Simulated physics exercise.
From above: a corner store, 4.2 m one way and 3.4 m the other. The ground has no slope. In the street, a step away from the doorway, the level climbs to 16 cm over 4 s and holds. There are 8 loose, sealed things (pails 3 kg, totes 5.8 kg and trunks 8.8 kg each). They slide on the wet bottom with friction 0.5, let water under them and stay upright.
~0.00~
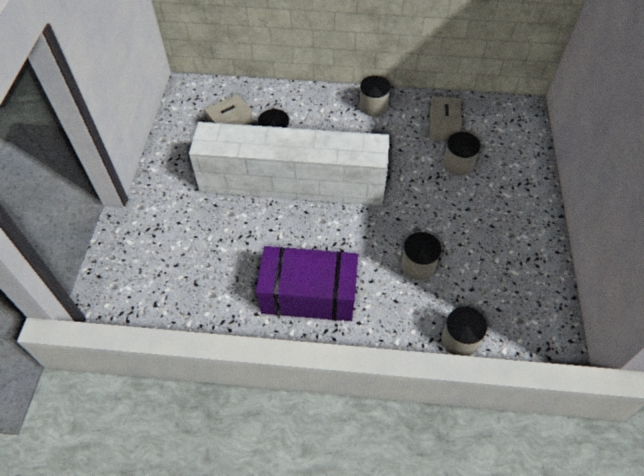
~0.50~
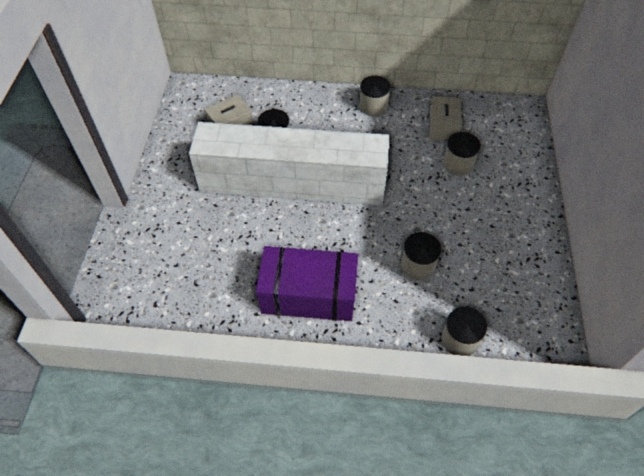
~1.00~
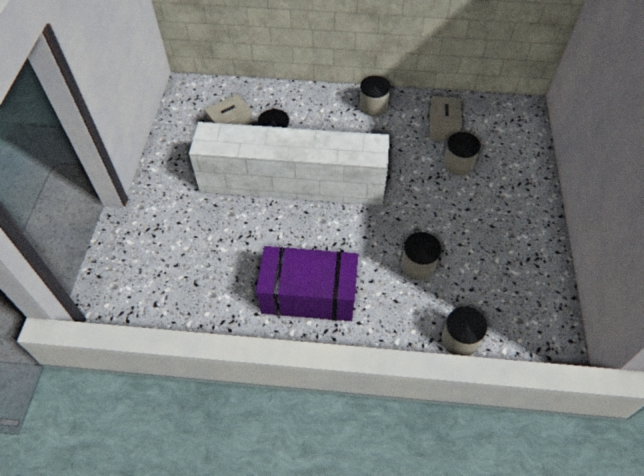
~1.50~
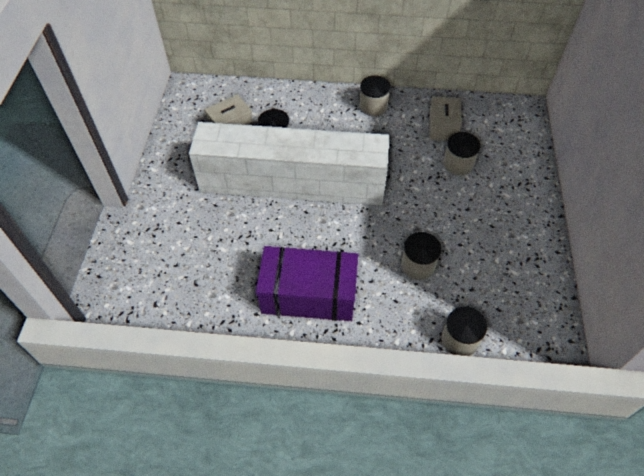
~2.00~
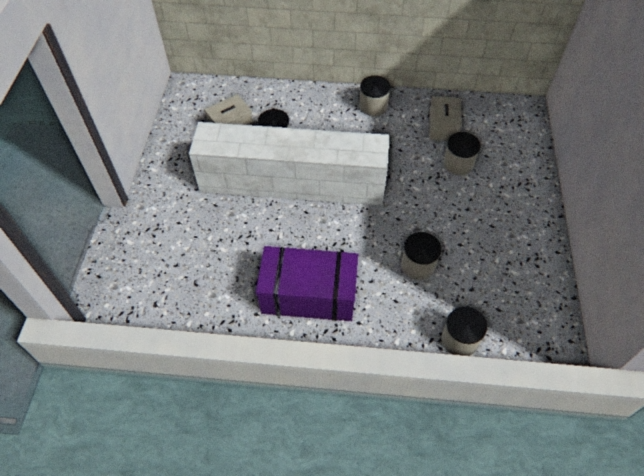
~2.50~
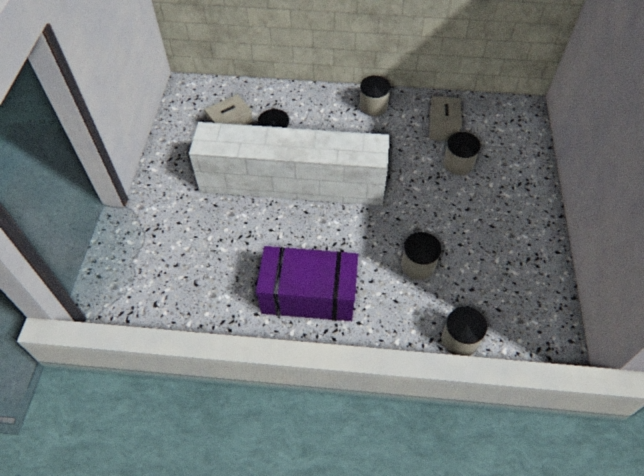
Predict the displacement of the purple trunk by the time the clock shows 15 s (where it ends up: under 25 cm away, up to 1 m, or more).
The purple trunk travels far.
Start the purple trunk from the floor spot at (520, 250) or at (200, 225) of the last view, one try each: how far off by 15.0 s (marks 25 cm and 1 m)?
In that order: It gets carried off; it gets carried off.
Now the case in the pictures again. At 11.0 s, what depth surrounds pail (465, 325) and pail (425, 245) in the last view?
Roughly 8 and 11 cm.
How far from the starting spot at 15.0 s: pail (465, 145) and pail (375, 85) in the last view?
In turn: 200 cm, 250 cm.
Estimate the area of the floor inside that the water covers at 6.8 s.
About 9.0 m2.
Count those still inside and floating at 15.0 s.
8 of them.
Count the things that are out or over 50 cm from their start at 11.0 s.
4 of them.
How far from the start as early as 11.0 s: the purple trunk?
Roughly 250 cm by then.
After 3.5 s the purple trunk is near (308, 272), 0.0 m from its start, aground; 0 afloat.
After 6.8 s the purple trunk is near (424, 261), 1.0 m from its start, afloat; 3 afloat.
After 11.0 s the purple trunk is near (452, 100), 2.4 m from its start, afloat; 5 afloat.
After 15.0 s the purple trunk is near (219, 69), 2.6 m from its start, afloat; 8 afloat.
